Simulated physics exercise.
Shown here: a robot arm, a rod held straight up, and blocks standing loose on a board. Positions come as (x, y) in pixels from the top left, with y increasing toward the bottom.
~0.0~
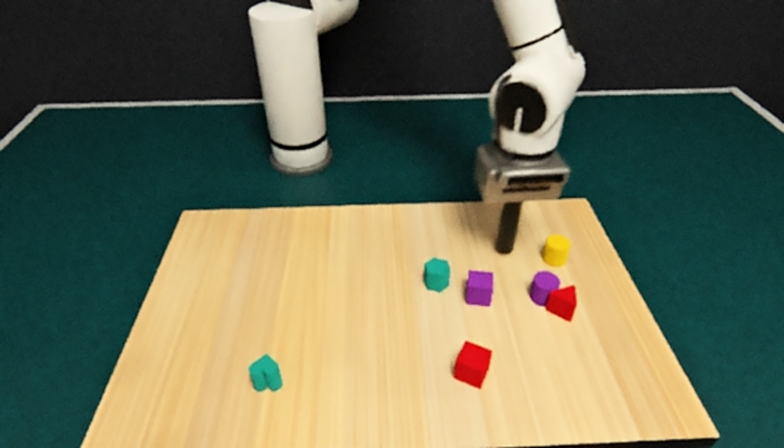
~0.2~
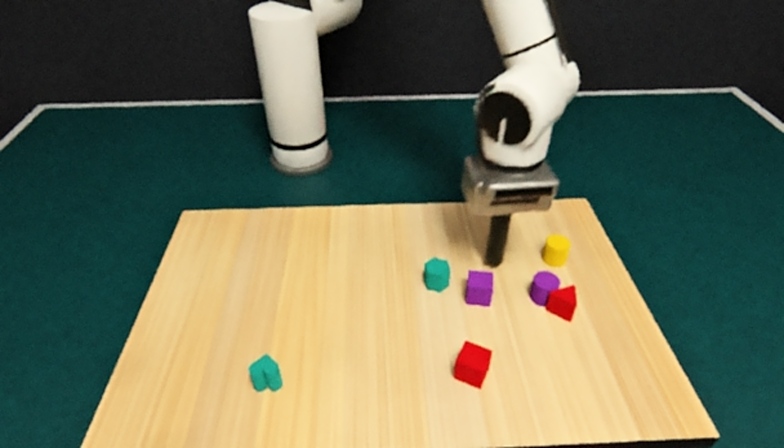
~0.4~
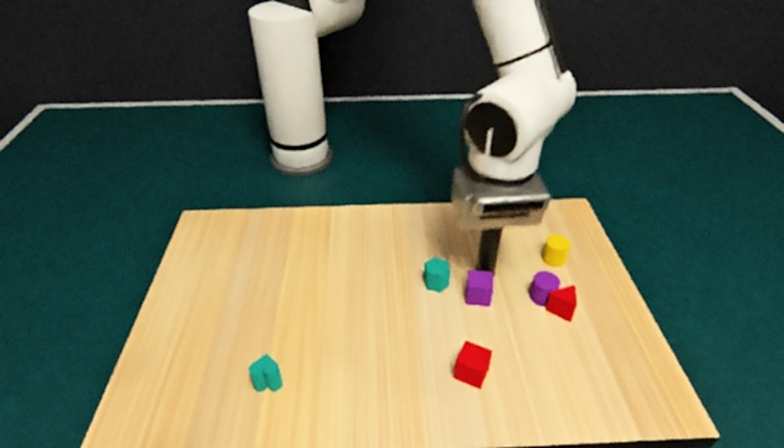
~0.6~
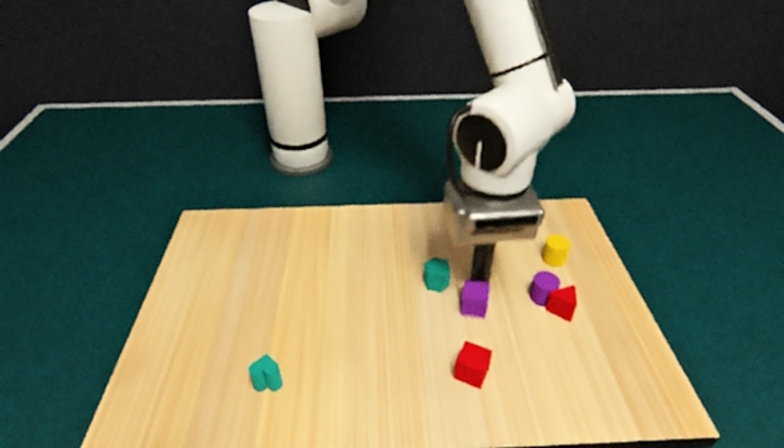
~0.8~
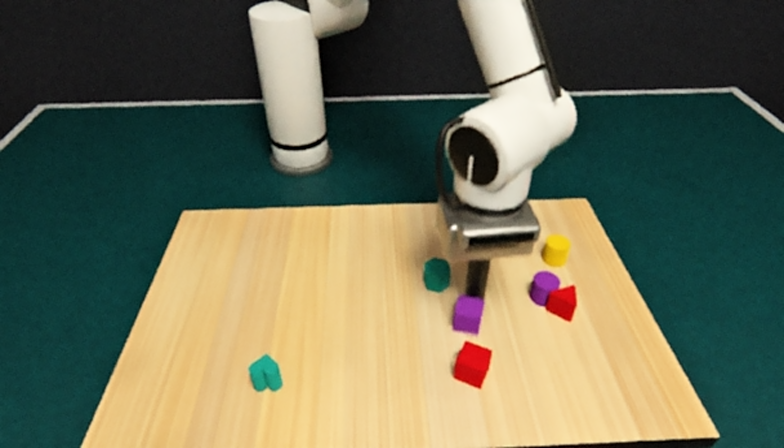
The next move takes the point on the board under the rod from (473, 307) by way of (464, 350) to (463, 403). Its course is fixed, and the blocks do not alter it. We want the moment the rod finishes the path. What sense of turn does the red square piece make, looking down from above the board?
Overhead view: Anti-clockwise.
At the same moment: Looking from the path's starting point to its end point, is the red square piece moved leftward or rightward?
Sideways shift: Left.
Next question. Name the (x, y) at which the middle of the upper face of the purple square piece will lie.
The middle of its top is at (436, 354).
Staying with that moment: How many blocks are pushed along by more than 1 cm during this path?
Expect two.
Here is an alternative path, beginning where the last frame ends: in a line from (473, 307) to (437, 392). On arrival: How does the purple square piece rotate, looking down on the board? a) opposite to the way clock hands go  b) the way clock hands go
b.
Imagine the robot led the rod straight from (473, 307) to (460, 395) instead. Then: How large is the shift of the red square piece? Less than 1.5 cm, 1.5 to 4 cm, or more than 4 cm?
Long: Over 4 cm.
The first path, step by step. One third of the way, rod (467, 332); purple square piece (457, 334), turned 25° clockwise; red square piece (472, 362), turned 30° anticlockwise.
Two thirds of the way, rod (461, 363); purple square piece (438, 353), turned 65° clockwise; red square piece (473, 372), turned 55° anticlockwise.
At the end, rod (463, 400); turquoise hexagonal block still; purple square piece (436, 354), turned 75° clockwise; red square piece (482, 409), turned 70° anticlockwise.
